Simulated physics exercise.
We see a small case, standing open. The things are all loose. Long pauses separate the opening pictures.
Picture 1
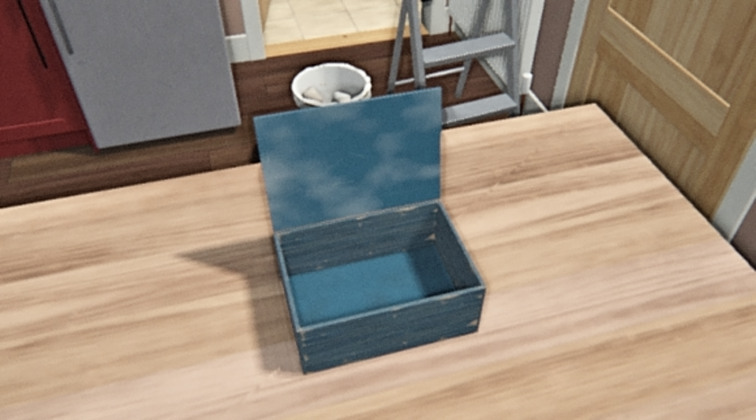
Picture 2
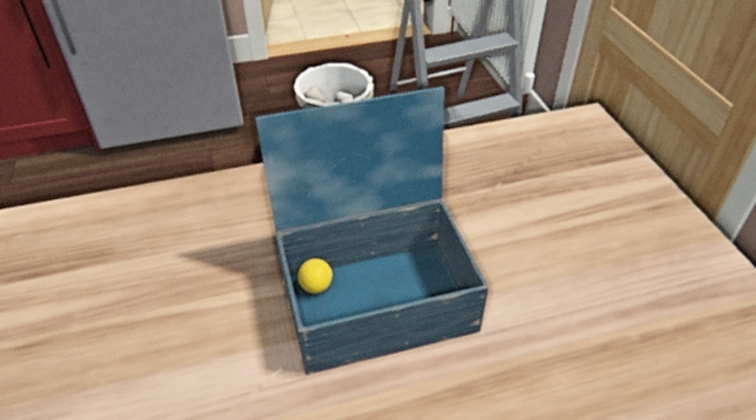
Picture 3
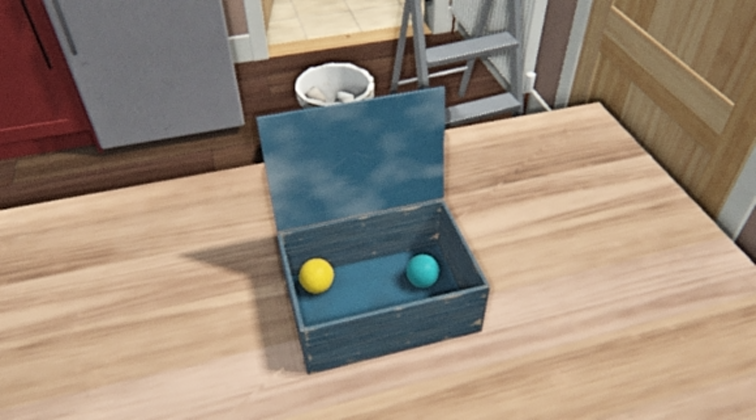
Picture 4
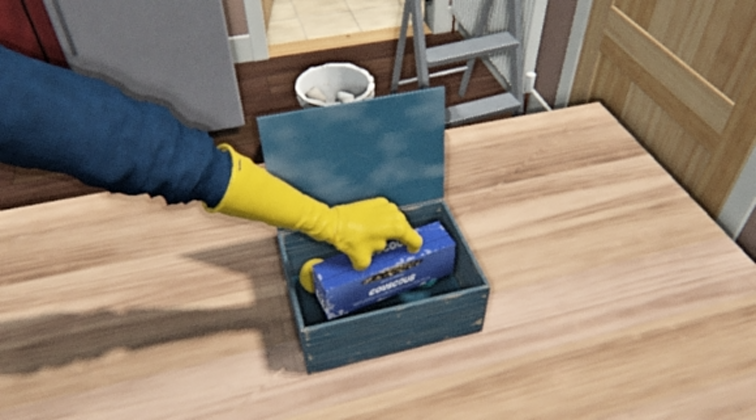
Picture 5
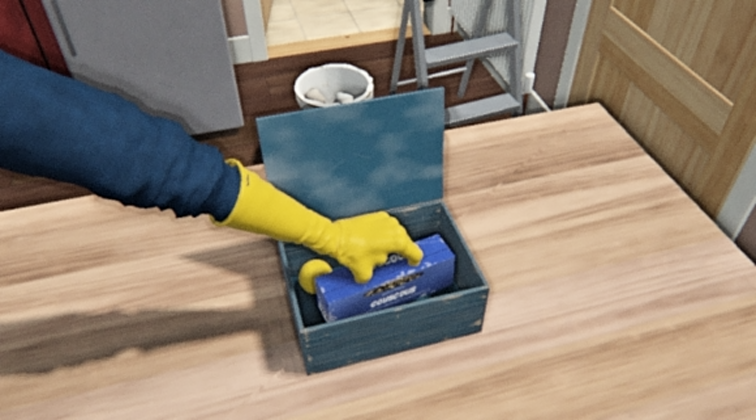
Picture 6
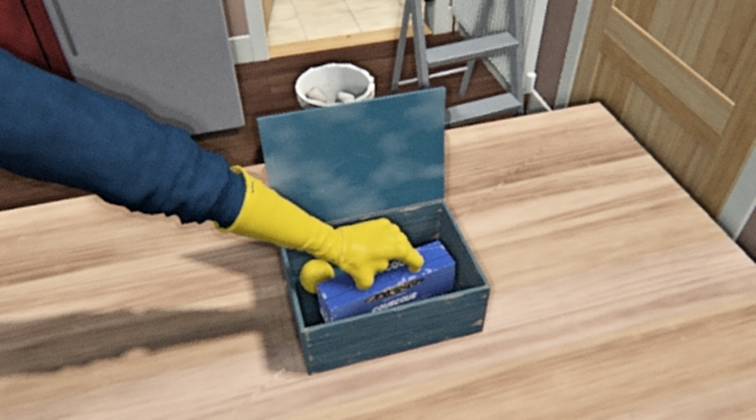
The clip opens on an empty blue case standing open on a wooden table. A round yellow item appears inside at the left, then a teal ball at the right. A yellow-gloved hand reaches in from the left, lowering a blue carton slightly over the teal ball's side and keeping hold of it.
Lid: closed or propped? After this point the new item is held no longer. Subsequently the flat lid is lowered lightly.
Box ends shut.
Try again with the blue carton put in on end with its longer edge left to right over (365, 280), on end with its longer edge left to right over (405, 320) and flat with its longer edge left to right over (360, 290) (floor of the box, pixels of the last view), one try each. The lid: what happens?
So, first it won't go down, then it won't go down, and finally it goes down fine.
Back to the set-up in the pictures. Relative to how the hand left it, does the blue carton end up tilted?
Result: The blue carton remains as it was set.
Then, 0.90 s past the last view, lid starting down; blue carton displaced a little near (391, 311); turquoise lemon displaced a little.
Then, 1.60 s past the last view, lid 60° above the rim; blue carton displaced a little near (391, 311); turquoise lemon displaced a little.
Then, 2.10 s past the last view, lid 21° above the rim; blue carton displaced a little near (391, 311); turquoise lemon displaced a little.
Finally, lid shut; moved from the start, blue carton; the other 2 still in place. Final places as the last picture's camera would see them, blue carton near (391, 311).
